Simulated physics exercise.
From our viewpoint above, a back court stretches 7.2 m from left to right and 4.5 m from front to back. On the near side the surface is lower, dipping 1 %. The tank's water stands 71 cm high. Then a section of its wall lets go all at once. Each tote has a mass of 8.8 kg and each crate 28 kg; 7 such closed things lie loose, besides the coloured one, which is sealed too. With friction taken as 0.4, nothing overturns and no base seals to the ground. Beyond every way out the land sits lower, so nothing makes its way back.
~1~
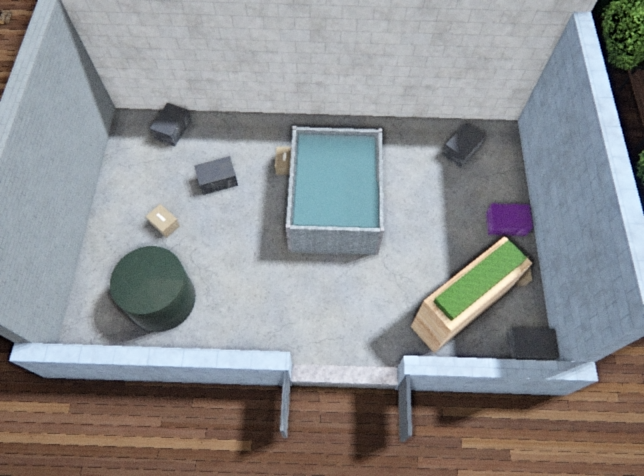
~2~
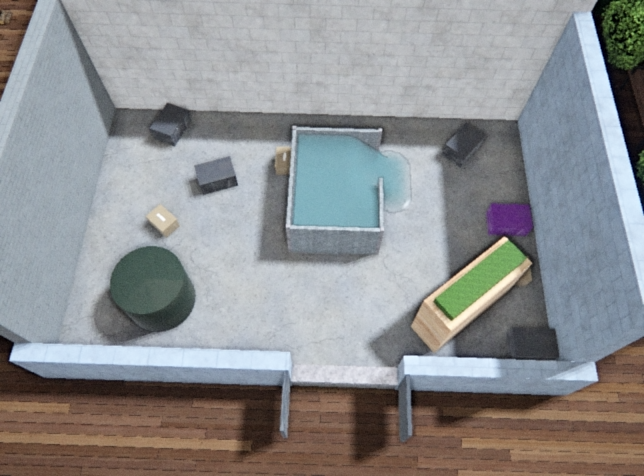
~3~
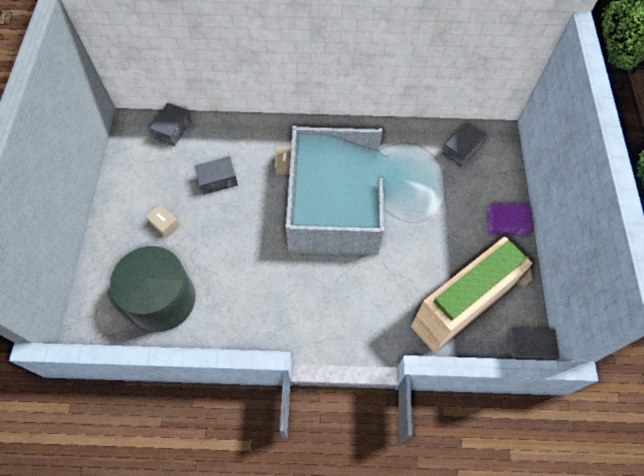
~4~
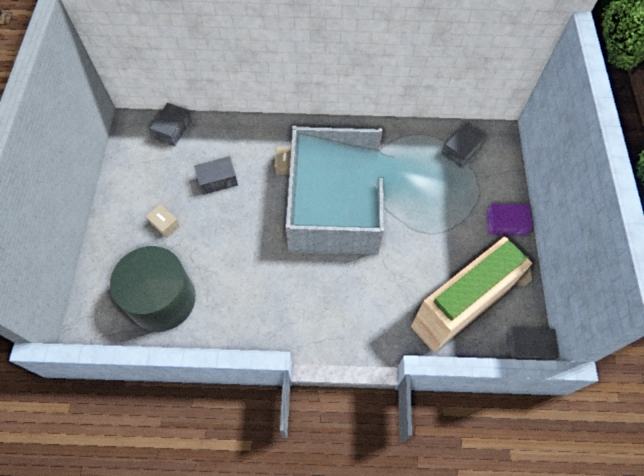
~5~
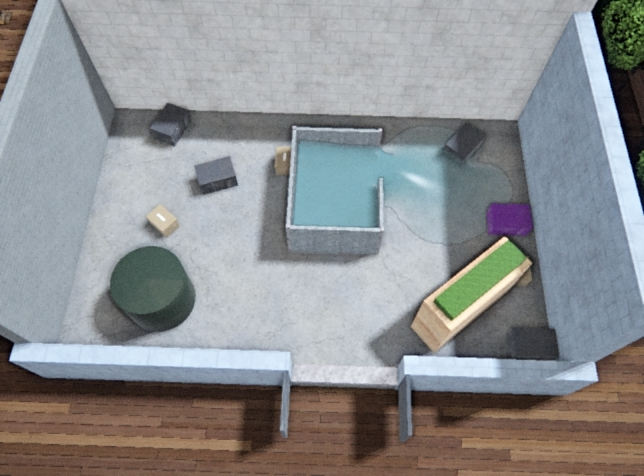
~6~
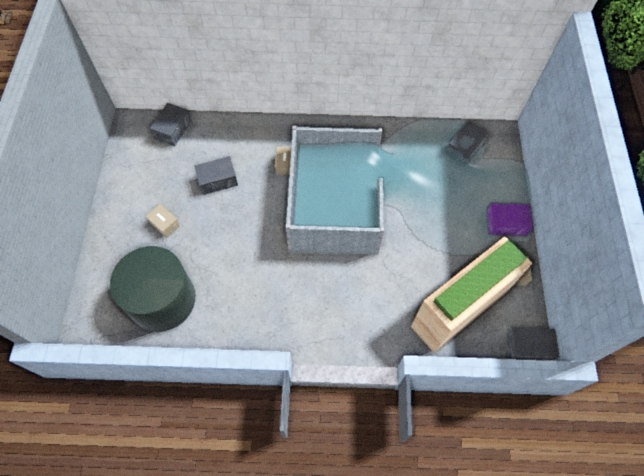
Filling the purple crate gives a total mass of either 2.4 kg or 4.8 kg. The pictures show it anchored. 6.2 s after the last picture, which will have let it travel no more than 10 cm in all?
The light setting fails, as does heavy.
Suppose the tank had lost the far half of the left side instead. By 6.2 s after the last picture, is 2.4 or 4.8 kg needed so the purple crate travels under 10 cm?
Note: Low mass sufficient.
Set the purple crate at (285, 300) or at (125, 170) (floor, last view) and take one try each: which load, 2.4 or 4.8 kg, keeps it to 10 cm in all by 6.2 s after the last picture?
No option, then light one suffices.
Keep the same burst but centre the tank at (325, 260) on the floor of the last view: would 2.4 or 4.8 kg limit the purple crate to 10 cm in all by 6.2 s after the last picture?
Result, then: Both fail.
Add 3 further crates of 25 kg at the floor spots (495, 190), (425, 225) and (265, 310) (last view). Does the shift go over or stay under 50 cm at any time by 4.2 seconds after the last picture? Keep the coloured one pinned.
Beyond it, beyond it, within it.
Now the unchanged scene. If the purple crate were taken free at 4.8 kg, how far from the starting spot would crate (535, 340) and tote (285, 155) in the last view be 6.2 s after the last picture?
In order, they end up 80 cm and 0 cm from where they began.
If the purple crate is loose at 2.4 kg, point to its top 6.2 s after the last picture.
Pixel estimate: Near (542, 320).
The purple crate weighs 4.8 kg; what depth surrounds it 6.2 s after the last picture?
Close to 17 cm deep.
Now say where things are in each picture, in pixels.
In the first picture, the purple crate at (512, 215), on the bottom; 2.3 m2 under water; 0 of 8 have shifted.
In the second picture, the purple crate at (512, 215) rests on the ground; water covers 2.8 m2; 0 of 8 have shifted.
In the third picture, the purple crate at (512, 215), on the bottom; water covers 3.7 m2; 0 of 8 have shifted.
In the fourth picture, the purple crate at (512, 215), on the bottom; water covers 4.6 m2; 0 of 8 have shifted.
In the fifth picture, the purple crate at (512, 215), on the bottom; water covers 5.7 m2; 0 of 8 have shifted.
In the sixth picture, the purple crate at (512, 215) rests on the ground; 6.7 m2 under water; 1 of 8 have shifted.
Then, 0.6 s after the last picture the purple crate would be 31 cm from its start with 2.4 kg and 30 cm from its start with 4.8 kg; 12 cm of water round it then.
Then, 2.3 s after the last picture the purple crate would be 131 cm from its start with 2.4 kg and 162 cm from its start with 4.8 kg; 15 cm of water round it then.
Then, 4.2 s after the last picture the purple crate would be 175 cm from its start with 2.4 kg and 134 cm from its start with 4.8 kg; 18 cm of water round it then.
Then, 6.2 s after the last picture the purple crate would be 176 cm from its start with 2.4 kg and 90 cm from its start with 4.8 kg; 17 cm of water round it then.
